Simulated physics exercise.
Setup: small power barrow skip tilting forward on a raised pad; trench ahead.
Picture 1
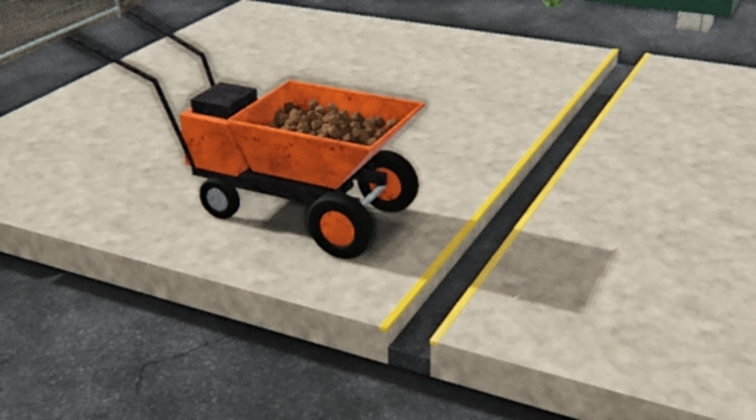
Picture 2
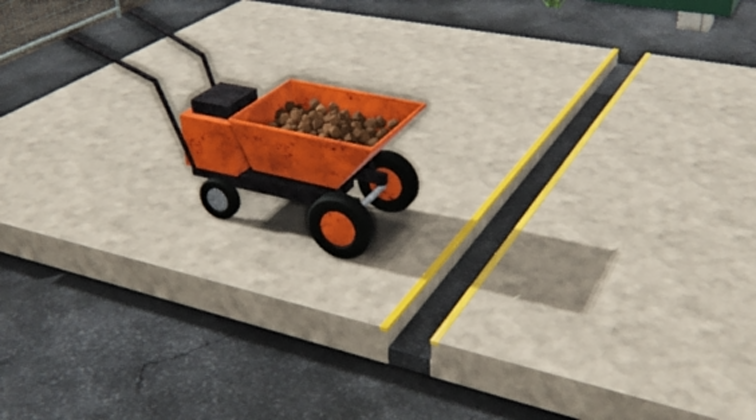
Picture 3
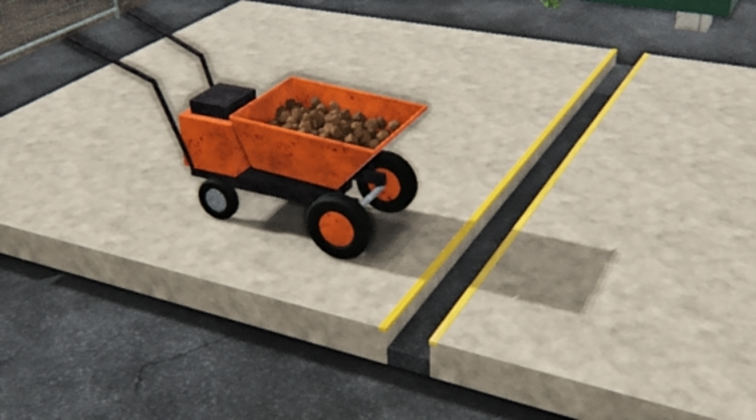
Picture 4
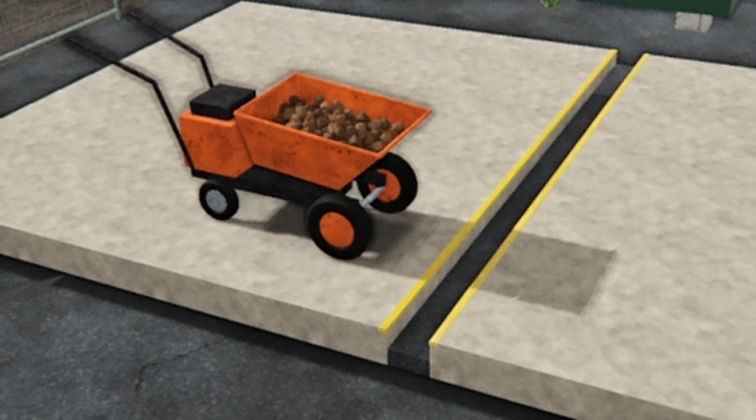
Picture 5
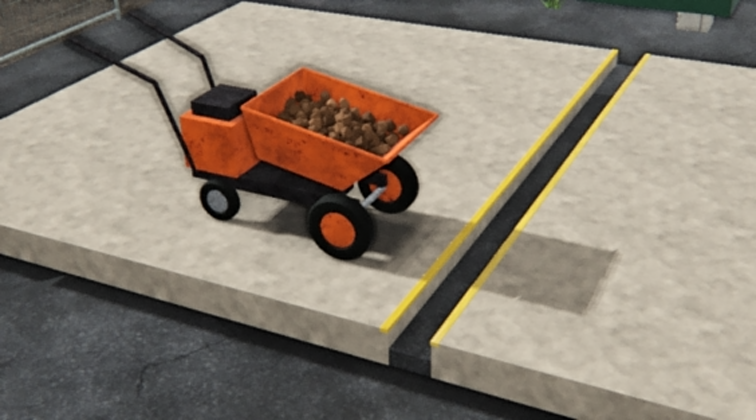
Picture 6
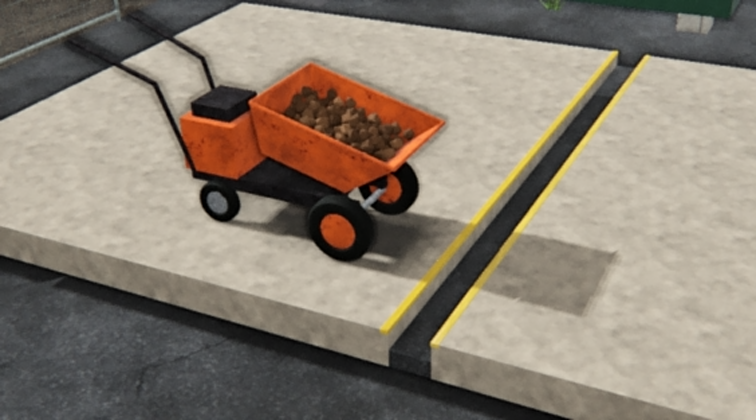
On a pale raised concrete pad surrounded by dark asphalt, the view looks down at an angle from a fixed position. A small orange power barrow with black handles and orange-hubbed front wheels stands at left, its skip full of brown clods, facing a narrow dark trench edged with yellow lines. The skip slowly tilts forward to the right, its back rising, while the wheels stay still.
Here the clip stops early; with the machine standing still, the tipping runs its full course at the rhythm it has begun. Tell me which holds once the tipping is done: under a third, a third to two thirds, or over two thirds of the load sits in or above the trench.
What ends in the trench is going to be one-third to two-thirds of the load.
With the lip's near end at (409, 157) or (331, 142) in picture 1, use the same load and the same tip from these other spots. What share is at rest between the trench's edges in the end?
Result: Try 1 = 0 %, try 2 = 60 %.
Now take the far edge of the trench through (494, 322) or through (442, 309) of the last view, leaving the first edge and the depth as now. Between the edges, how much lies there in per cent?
Lab note: Case 1 around 90 %, case 2 30 %.
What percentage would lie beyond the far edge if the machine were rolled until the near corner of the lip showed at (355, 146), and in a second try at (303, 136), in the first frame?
The first gives close to 20 per cent and the second 0 per cent.
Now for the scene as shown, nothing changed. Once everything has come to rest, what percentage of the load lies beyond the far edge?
About 40 %.
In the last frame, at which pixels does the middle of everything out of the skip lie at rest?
At about (485, 257), give or take.
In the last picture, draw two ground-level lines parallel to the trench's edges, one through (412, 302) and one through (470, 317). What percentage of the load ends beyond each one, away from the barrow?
100 % and 40 %, in that order.
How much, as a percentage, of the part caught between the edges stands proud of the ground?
35 per cent or so.
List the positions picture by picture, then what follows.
Lip of the skip at (371, 149), level; top of the load at (317, 125), clay clods; first edge of the trench at (408, 298); far edge at (457, 311), the trench under half as wide as the skip, and about half as deep as wide, in the first frame.
Lip of the skip at (373, 150), level; top of the load at (318, 125), in the second frame.
Lip of the skip at (374, 153), tipped barely; top of the load at (319, 124), in the third frame.
Lip of the skip at (380, 157), tipped a little; top of the load at (309, 119), in the fourth frame.
Lip of the skip at (387, 162), tipped a little; top of the load at (315, 117), in the fifth frame.
Lip of the skip at (394, 169), tipped clearly; top of the load at (310, 118); first edge of the trench at (408, 300); far edge at (457, 313), in the sixth frame.
Soon after the last picture, skip tipped steeply; all in the skip.
A little later, skip tipped steeply; most in the skip; a small part in or heaped over the trench; a stray few beyond it; a stray few falling.
Later still, skip tipped right over; a small part in the skip; about half in or heaped over the trench; about a third beyond it.
At rest, skip tipped right over; a stray few in the skip; about half in or heaped over the trench; about a third beyond it.
